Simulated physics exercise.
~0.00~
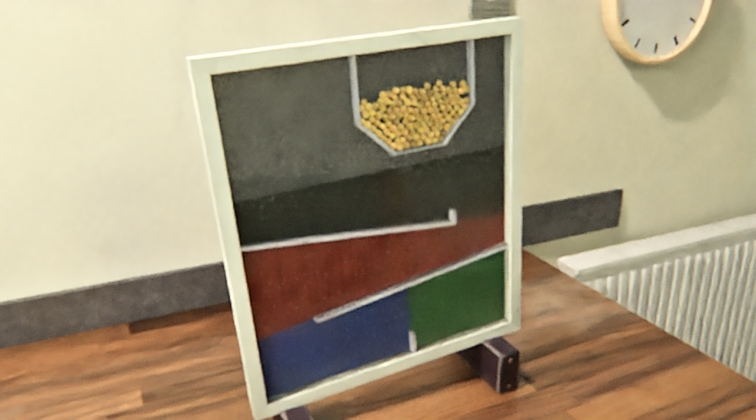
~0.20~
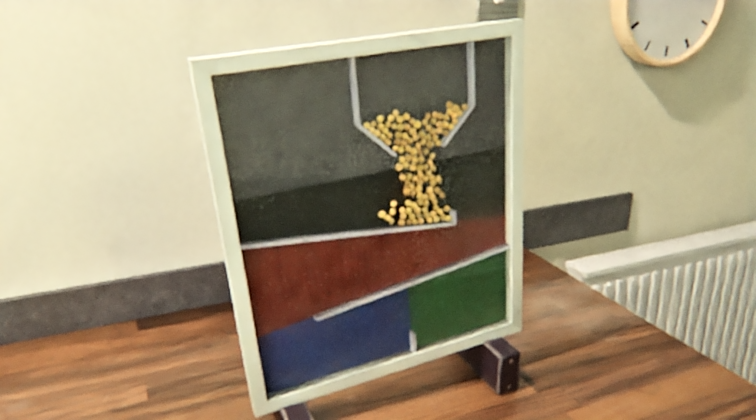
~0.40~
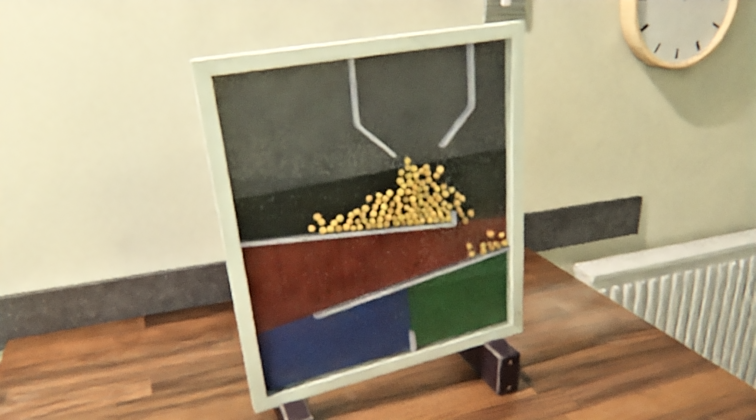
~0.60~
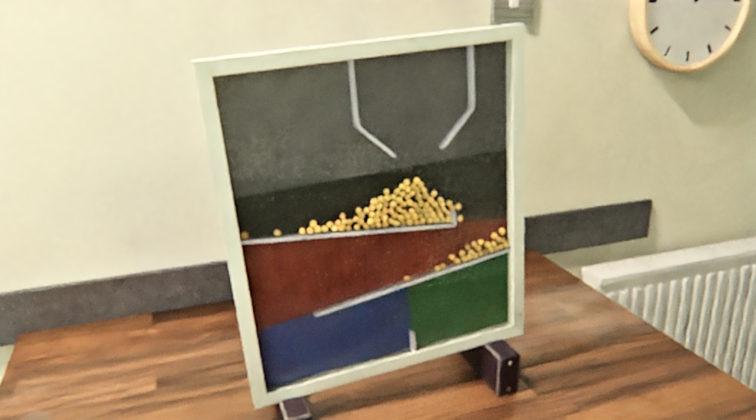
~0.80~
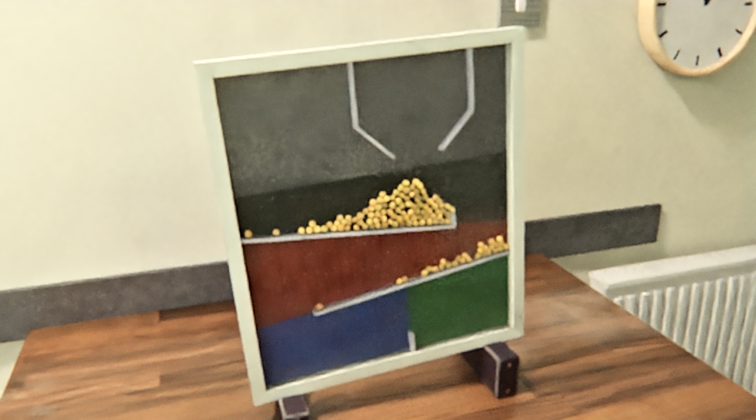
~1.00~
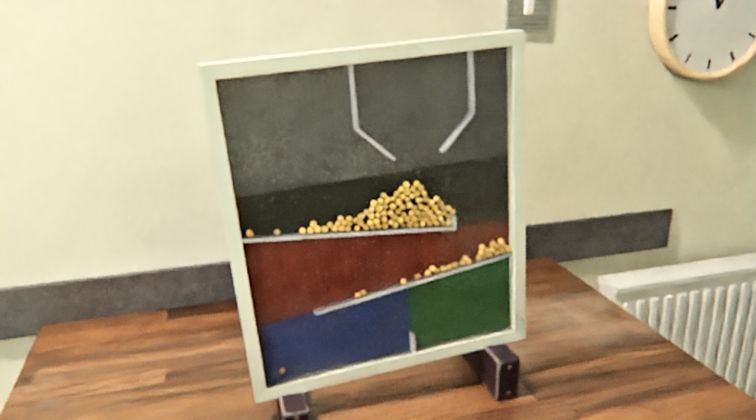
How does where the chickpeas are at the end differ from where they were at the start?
At the start they were all gathered in the hopper near the top of the case. By the end they were lower and more spread out, mostly heaped on the upper ledge, with some on the ramp below and very few in the blue section.
